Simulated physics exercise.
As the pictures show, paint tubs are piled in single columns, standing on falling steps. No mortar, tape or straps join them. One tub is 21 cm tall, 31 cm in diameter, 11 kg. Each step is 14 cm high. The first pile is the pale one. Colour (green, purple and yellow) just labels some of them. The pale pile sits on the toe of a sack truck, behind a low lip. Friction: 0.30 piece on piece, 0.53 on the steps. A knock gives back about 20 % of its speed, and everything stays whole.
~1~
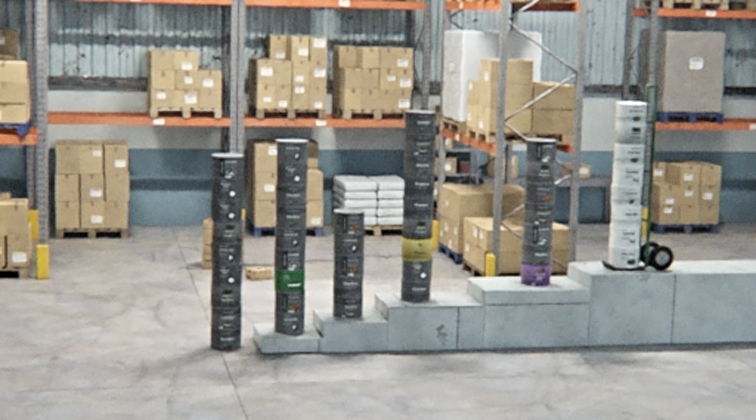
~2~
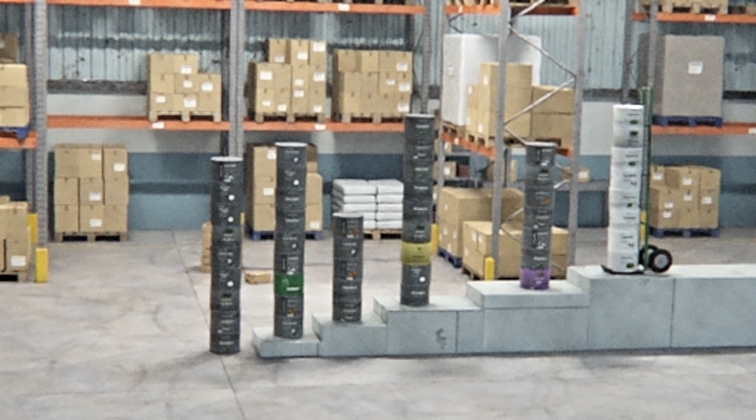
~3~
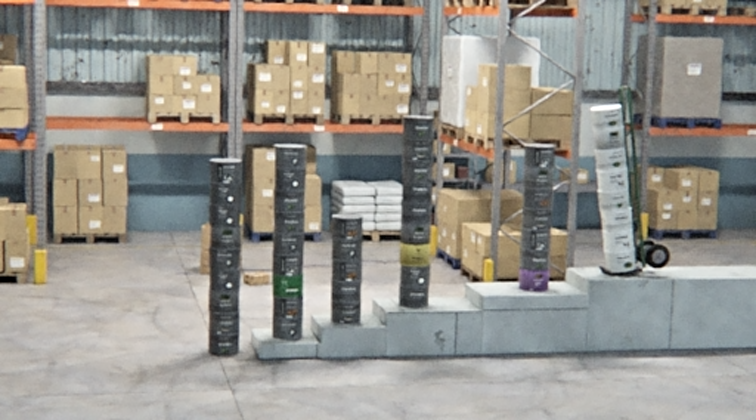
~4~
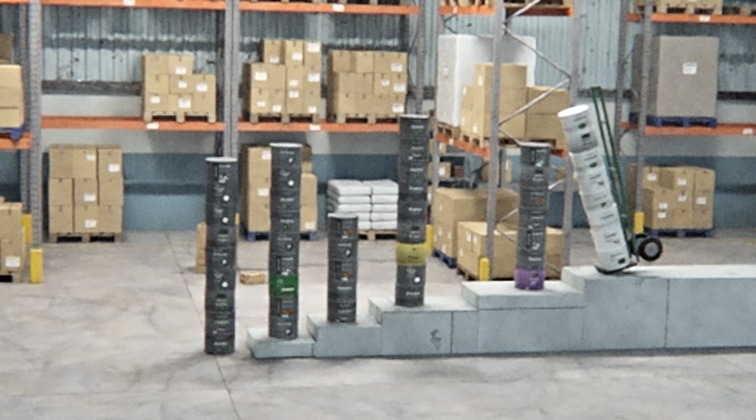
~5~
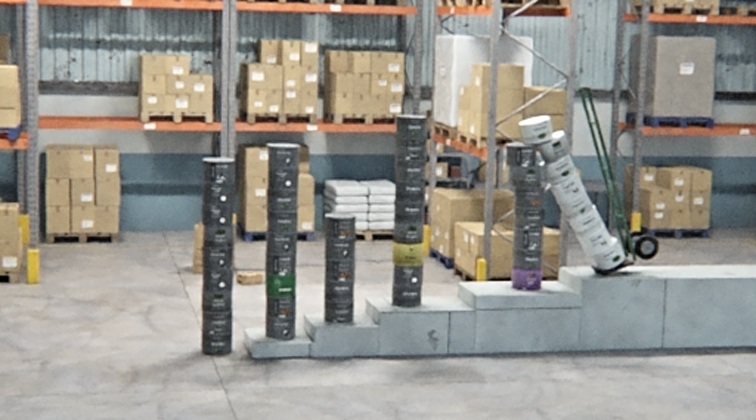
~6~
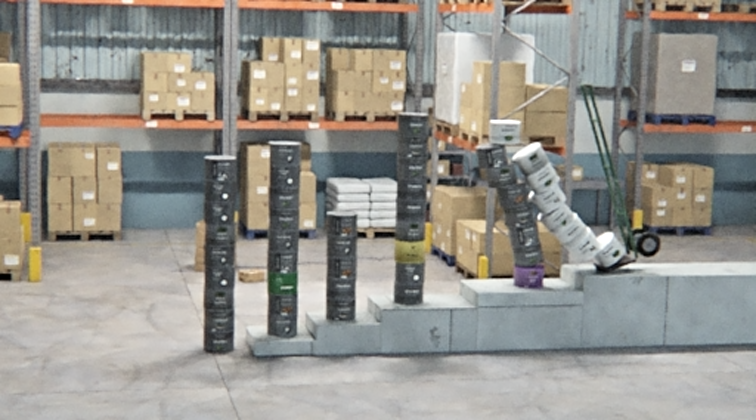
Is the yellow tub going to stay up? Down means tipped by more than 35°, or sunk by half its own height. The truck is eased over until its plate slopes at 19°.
That tub drops.
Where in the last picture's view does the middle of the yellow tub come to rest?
Near (305, 306).
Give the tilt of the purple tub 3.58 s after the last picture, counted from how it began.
Some 0°.
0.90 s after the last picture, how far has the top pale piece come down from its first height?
About 100 cm.
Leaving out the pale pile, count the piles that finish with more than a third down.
The count is 5.
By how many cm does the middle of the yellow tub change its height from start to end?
It ends some 80 cm lower.
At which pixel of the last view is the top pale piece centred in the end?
At about (611, 389).
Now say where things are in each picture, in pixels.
In the first picture (places mark the middle of the side facing us), truck frame (654, 123) 0° forward; yellow tub (420, 250); green tub (292, 281); purple tub (540, 276); the rest undisturbed.
In the second picture, truck frame (650, 126) 1° forward; yellow tub (419, 254).
In the third picture, truck frame (632, 125) 8° forward, top of the pale pile leaning 9°; yellow tub (418, 256); the rest undisturbed.
In the fourth picture, truck frame (608, 123) 16° forward, top of the pale pile leaning 19°; yellow tub (414, 255); the rest undisturbed.
In the fifth picture, truck frame (597, 124) 19° forward, top of the pale pile leaning 15°; yellow tub (411, 255); 3 disturbed, none down.
In the sixth picture, truck frame (599, 121) 19° forward; yellow tub (413, 253); purple tub (533, 278); green tub (284, 284); steepest lean 11°, the tub at (505, 177); 6 disturbed, none down.
Then, 0.90 s after the last picture, 8 of the pale pile down; 6 of the 39 other tubs down; yellow tub leaning 14°.
Then, 2.34 s after the last picture, 7 of the pale pile down; 19 of the 39 other tubs down; yellow tub upside down; green tub leaning 25°.
Then, 3.58 s after the last picture, 7 of the pale pile down; 35 of the 39 other tubs down; yellow tub on its side; green tub on its side.
By the end, 7 of the pale pile down; 35 of the 39 other tubs down; yellow tub on its side; green tub on its side; purple tub unmoved. As the last picture would show them, middles, yellow tub near (305, 306), green tub near (220, 324).
